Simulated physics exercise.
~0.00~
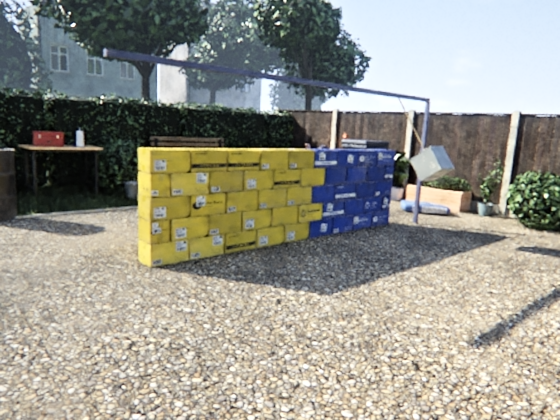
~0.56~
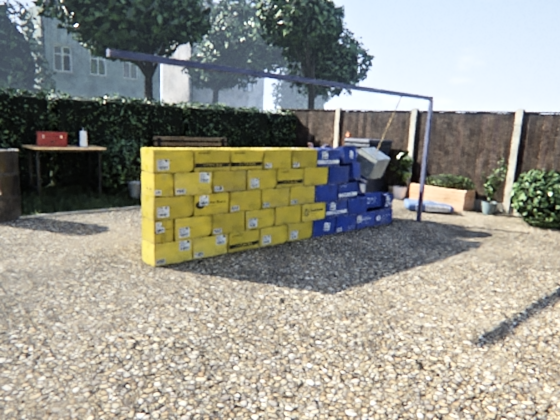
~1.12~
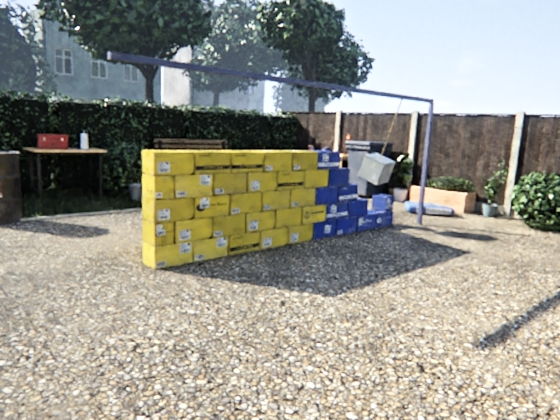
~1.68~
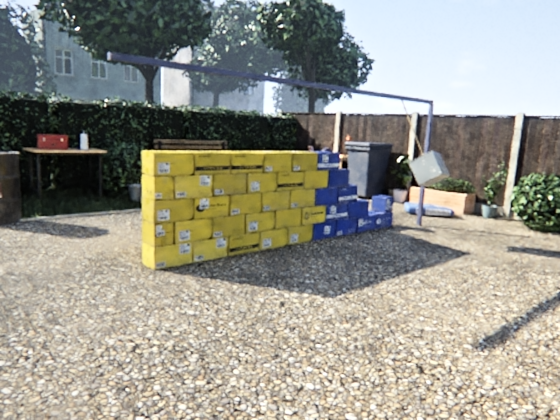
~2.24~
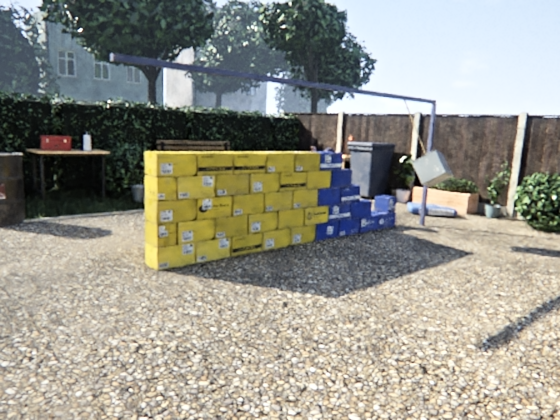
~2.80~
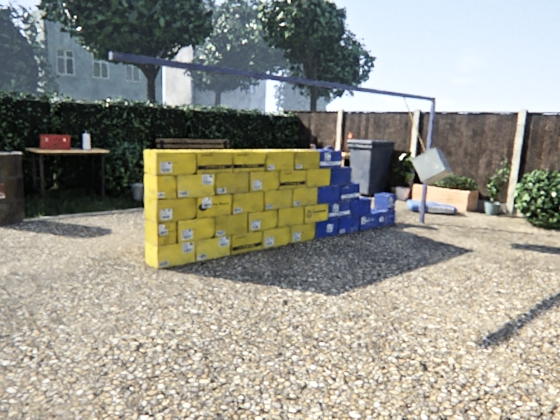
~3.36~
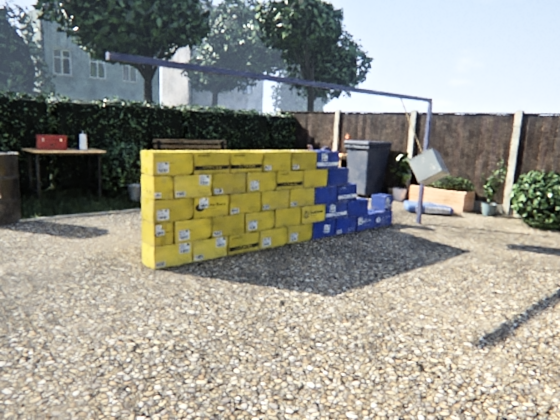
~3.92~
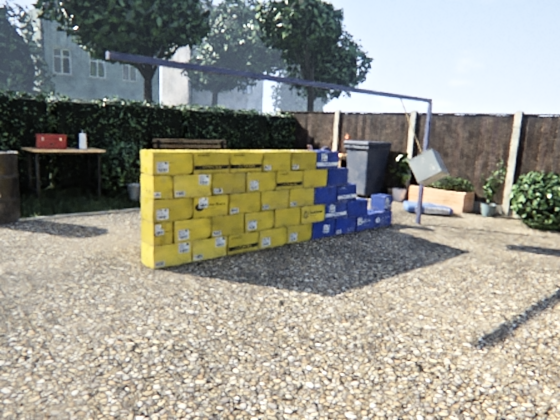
A hanging grey block swings into the blue end, knocks several boxes down, and swings back.
